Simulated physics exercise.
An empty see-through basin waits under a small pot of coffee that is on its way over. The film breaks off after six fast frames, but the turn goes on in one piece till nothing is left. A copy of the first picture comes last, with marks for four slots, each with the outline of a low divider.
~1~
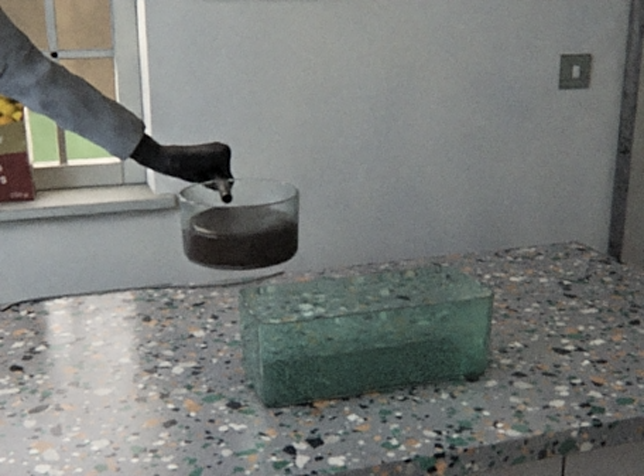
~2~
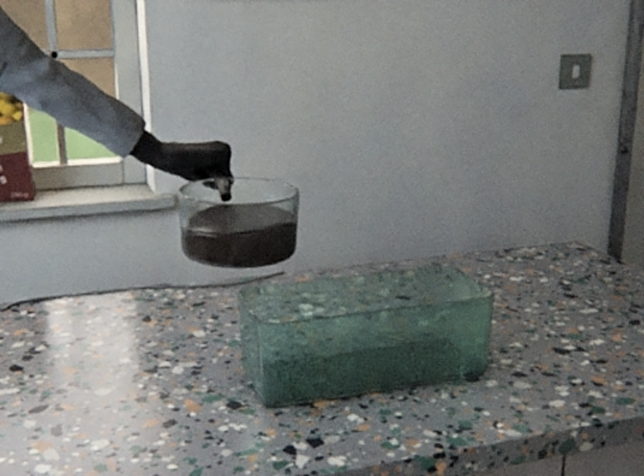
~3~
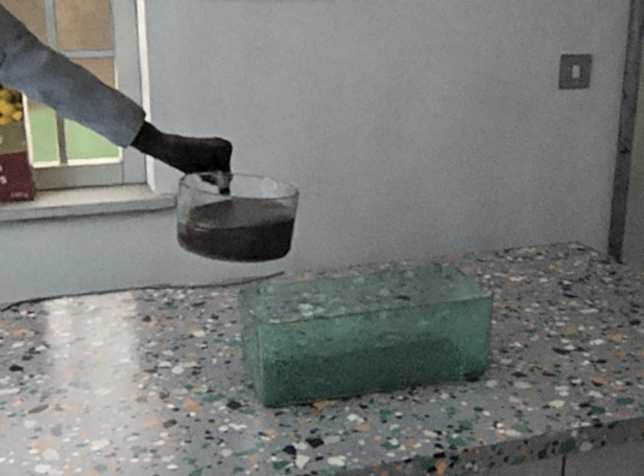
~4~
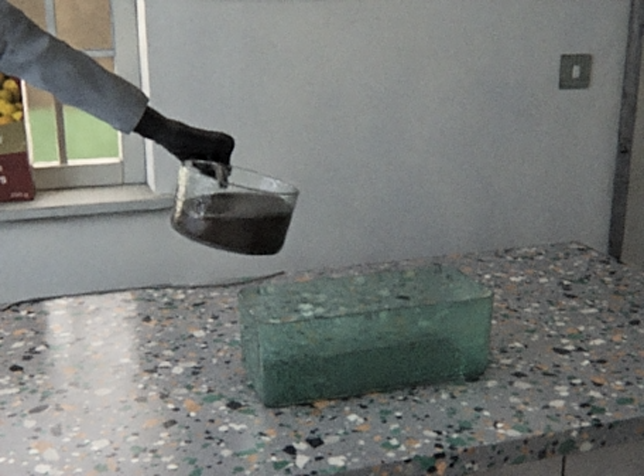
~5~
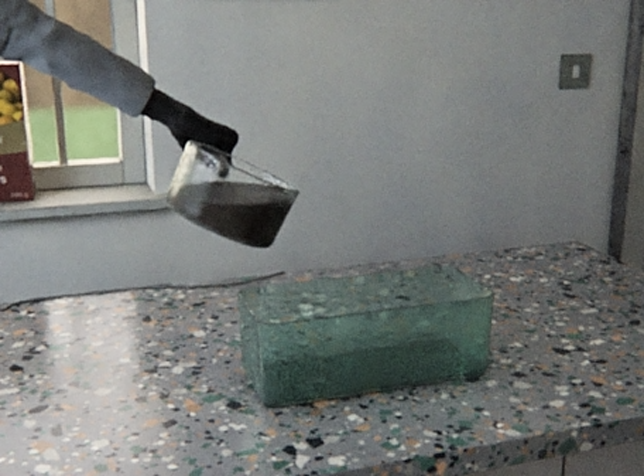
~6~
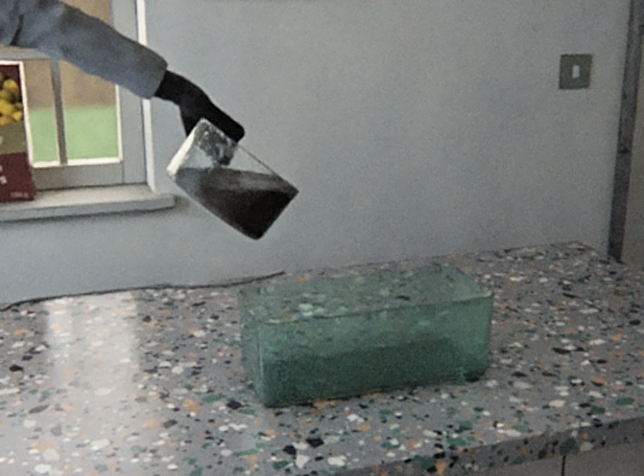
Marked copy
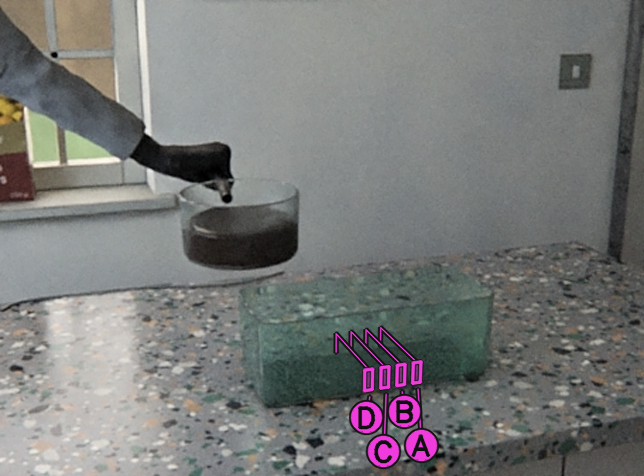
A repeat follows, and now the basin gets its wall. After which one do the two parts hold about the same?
Use position B.
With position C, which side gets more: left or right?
The right one.
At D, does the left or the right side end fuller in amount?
The right one.
On the marked copy, A at (418, 388); B at (402, 391); C at (386, 393); D at (369, 396).
Choosing A, about 75 % ends left of the wall and 21 % right of it; 4 % is lost outside.
Choosing B, about 49 % ends left of the wall and 49 % right of it.
Choosing C, about 26 % ends left of the wall and 73 % right of it.
Choosing D, about 17 % ends left of the wall and 81 % right of it.
